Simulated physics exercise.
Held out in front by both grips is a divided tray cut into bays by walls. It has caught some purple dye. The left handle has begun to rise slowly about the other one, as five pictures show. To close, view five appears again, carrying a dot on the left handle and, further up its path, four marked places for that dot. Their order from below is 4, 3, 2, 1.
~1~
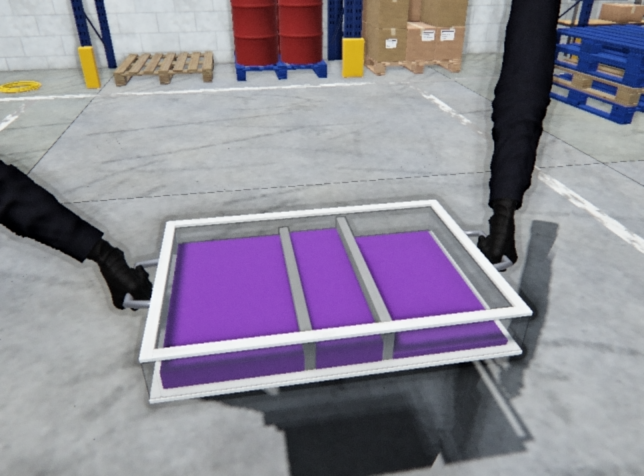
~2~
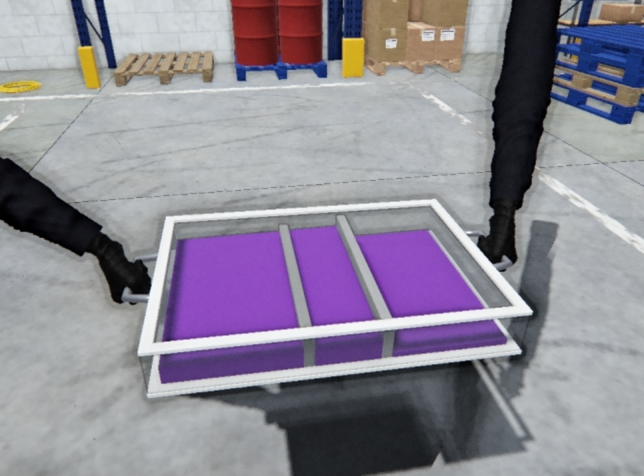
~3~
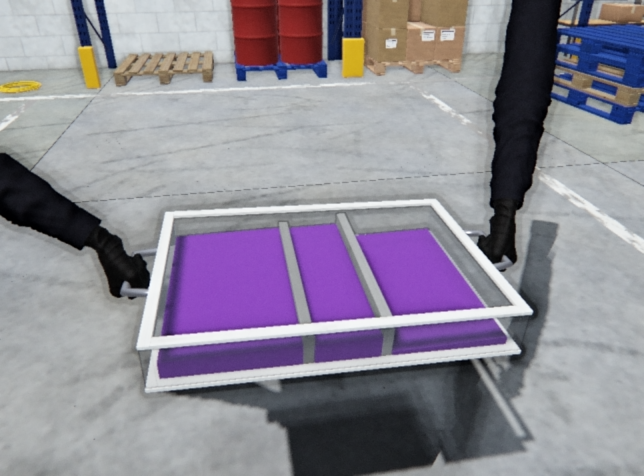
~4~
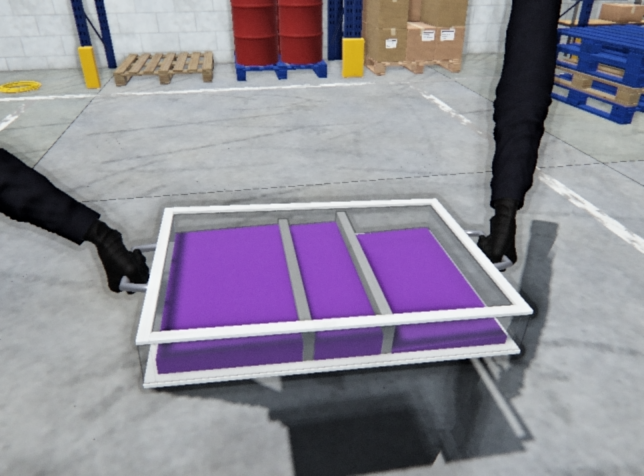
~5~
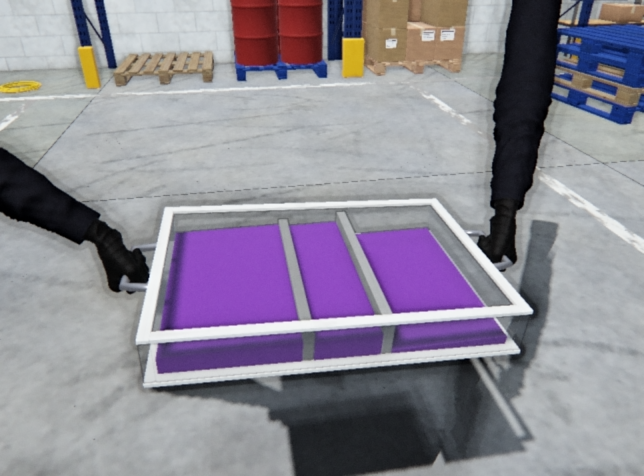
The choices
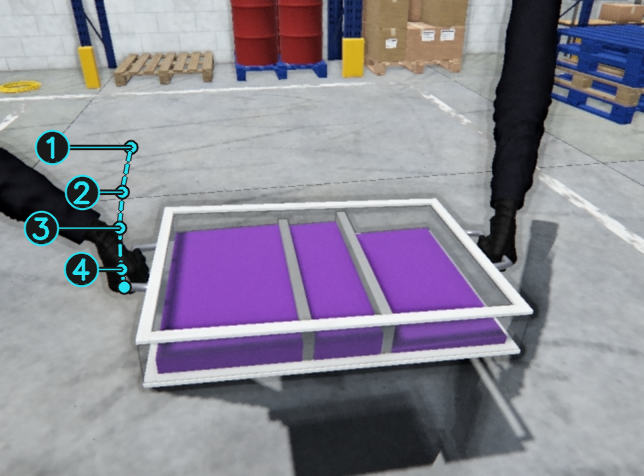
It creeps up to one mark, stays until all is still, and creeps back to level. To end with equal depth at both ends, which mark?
Use mark 2.
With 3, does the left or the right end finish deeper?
The left one.
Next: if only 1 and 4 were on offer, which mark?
Mark 1.
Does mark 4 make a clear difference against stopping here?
No, it changes little.
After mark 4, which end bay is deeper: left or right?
The left one.
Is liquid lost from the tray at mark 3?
No, all stays in.
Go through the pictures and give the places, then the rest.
The tray is level; deepest in the middle bay, at (328, 279), shallowest in the right; left handle at (133, 284).
Tipped about 1° down to the right; no wall is crossed; left handle at (132, 278).
Tipped about 2° down to the right; no wall is crossed; left handle at (130, 273).
Tipped about 3° down to the right; no wall is crossed; left handle at (130, 267).
Tipped about 3° down to the right; deepest in the middle bay, at (327, 271), shallowest in the right; left handle at (129, 267).
On the marked copy, 1 at (130, 147); 2 at (122, 192); 3 at (119, 228); 4 at (121, 269).
For mark 1, the right end bay stands much deeper than the other; nothing spills.
For mark 2, the two end bays stand about equally deep; nothing spills.
For mark 3, the left end bay stands much deeper than the other; nothing spills.
For mark 4, the left end bay stands much deeper than the other; nothing spills.
